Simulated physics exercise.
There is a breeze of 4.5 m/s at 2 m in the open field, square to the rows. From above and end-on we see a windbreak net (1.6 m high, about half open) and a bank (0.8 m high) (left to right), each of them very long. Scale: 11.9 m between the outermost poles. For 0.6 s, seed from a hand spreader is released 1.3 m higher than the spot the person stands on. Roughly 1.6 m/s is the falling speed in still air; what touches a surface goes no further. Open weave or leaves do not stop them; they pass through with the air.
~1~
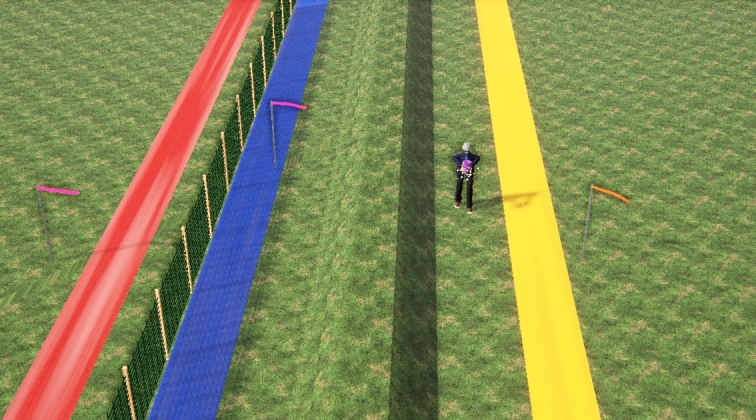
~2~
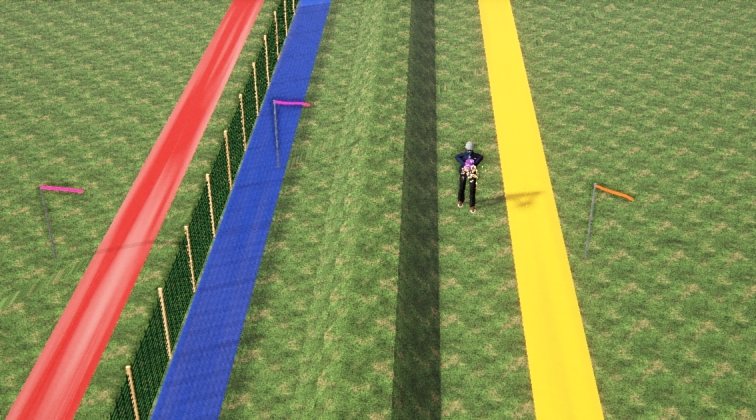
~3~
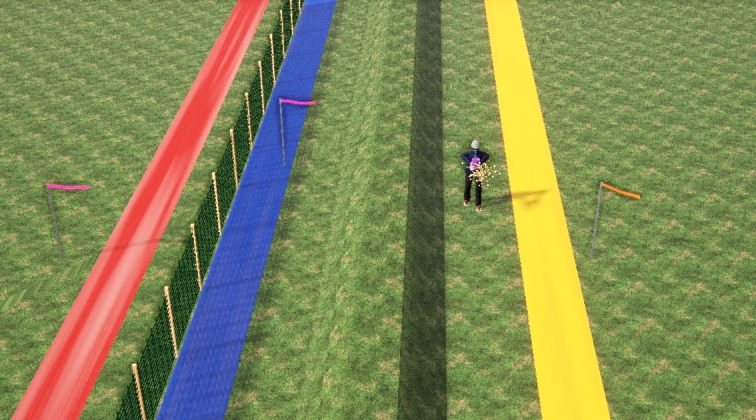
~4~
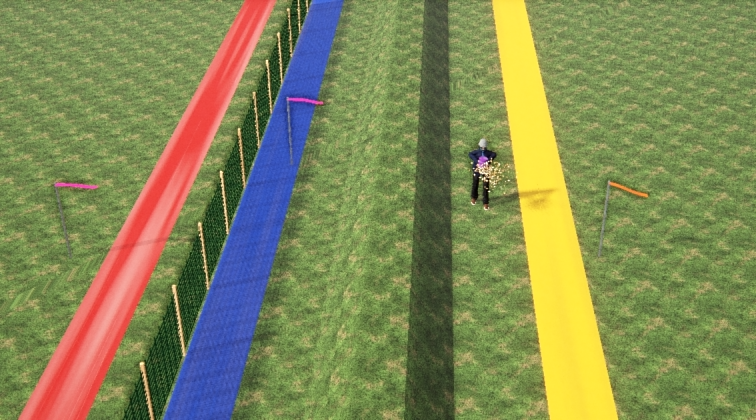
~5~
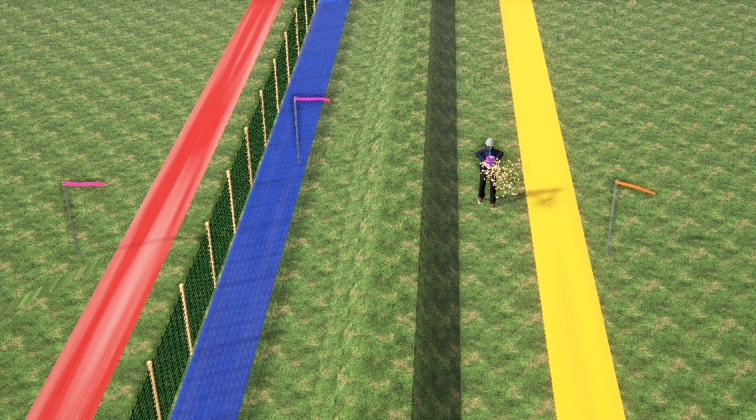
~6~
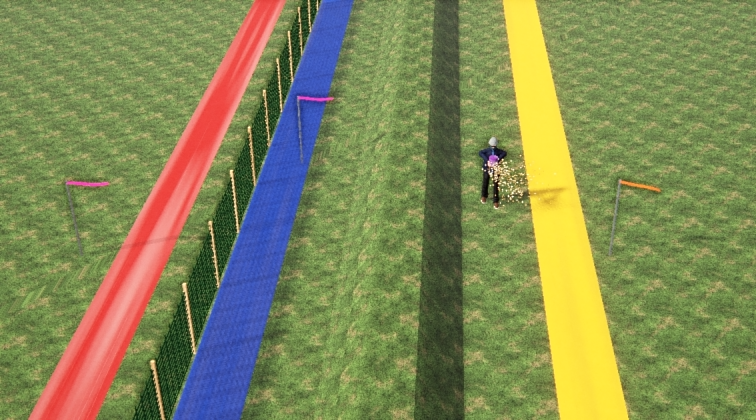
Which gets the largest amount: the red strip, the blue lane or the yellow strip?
Yellow.
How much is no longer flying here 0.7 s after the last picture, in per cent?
It comes to around 50 per cent.
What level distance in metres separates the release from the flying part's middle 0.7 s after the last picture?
Reading: Near 1.0 m.
Then, 0.7 s after the last picture, 0 % lies on the red strip, 15 % on the yellow strip and 0 % on the blue lane; 50 % has touched down or left; the middle of what still flies is 0.4 m above the low ground, near (536, 201).
Then, 1.5 s after the last picture, 0 % lies on the red strip, 38 % on the yellow strip and 0 % on the blue lane; 95 % has touched down or left.
Then, 3.0 s after the last picture, 0 % lies on the red strip, 39 % on the yellow strip and 0 % on the blue lane; 100 % has touched down or left.
Then, 7.5 s after the last picture, 0 % lies on the red strip, 39 % on the yellow strip and 0 % on the blue lane; 100 % has touched down or left.
Then, 44.5 s after the last picture, 0 % lies on the red strip, 39 % on the yellow strip and 0 % on the blue lane; 100 % has touched down or left.
